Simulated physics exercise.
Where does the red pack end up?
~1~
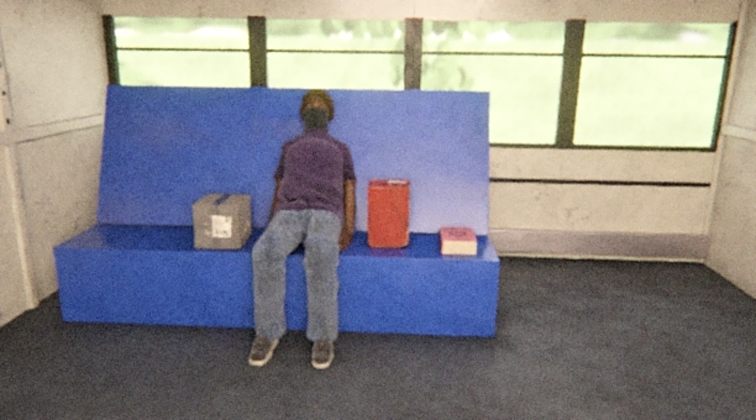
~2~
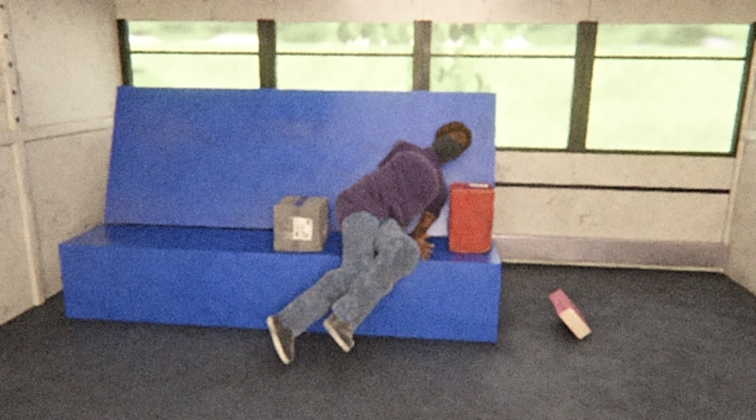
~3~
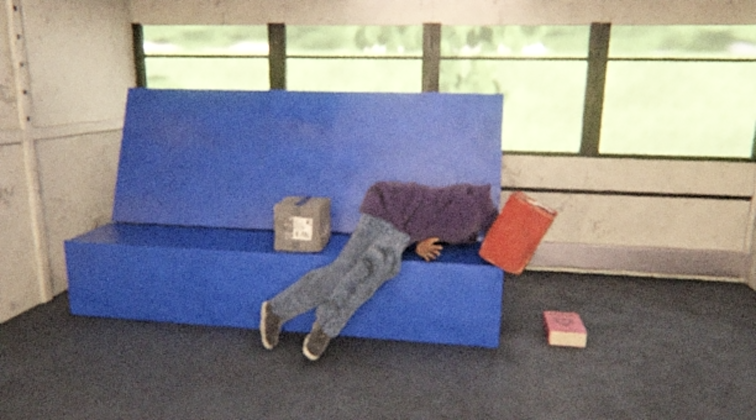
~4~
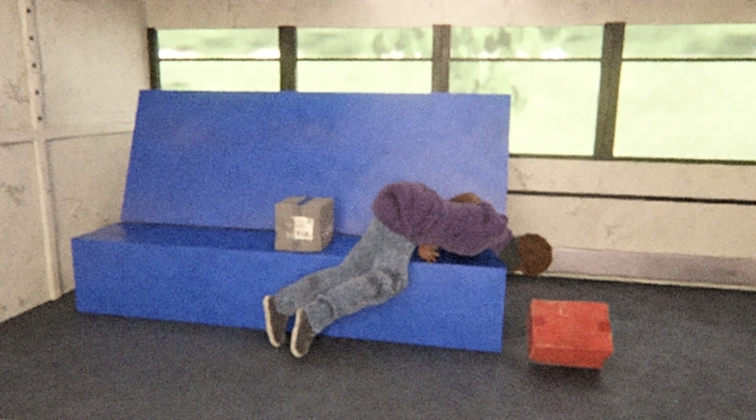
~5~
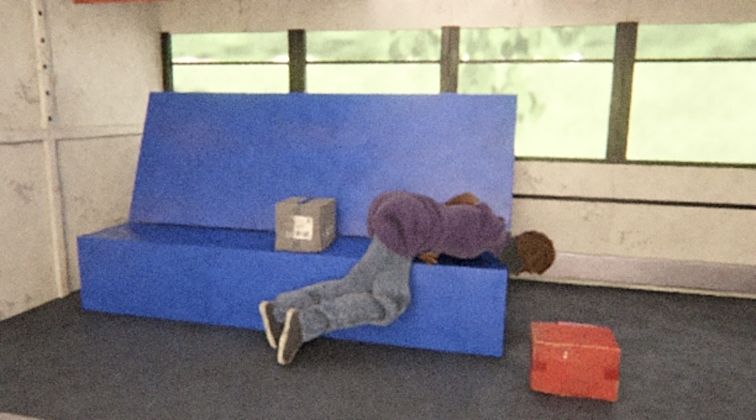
The red pack tumbles off the right end of the bench and ends up on its side on the floor.
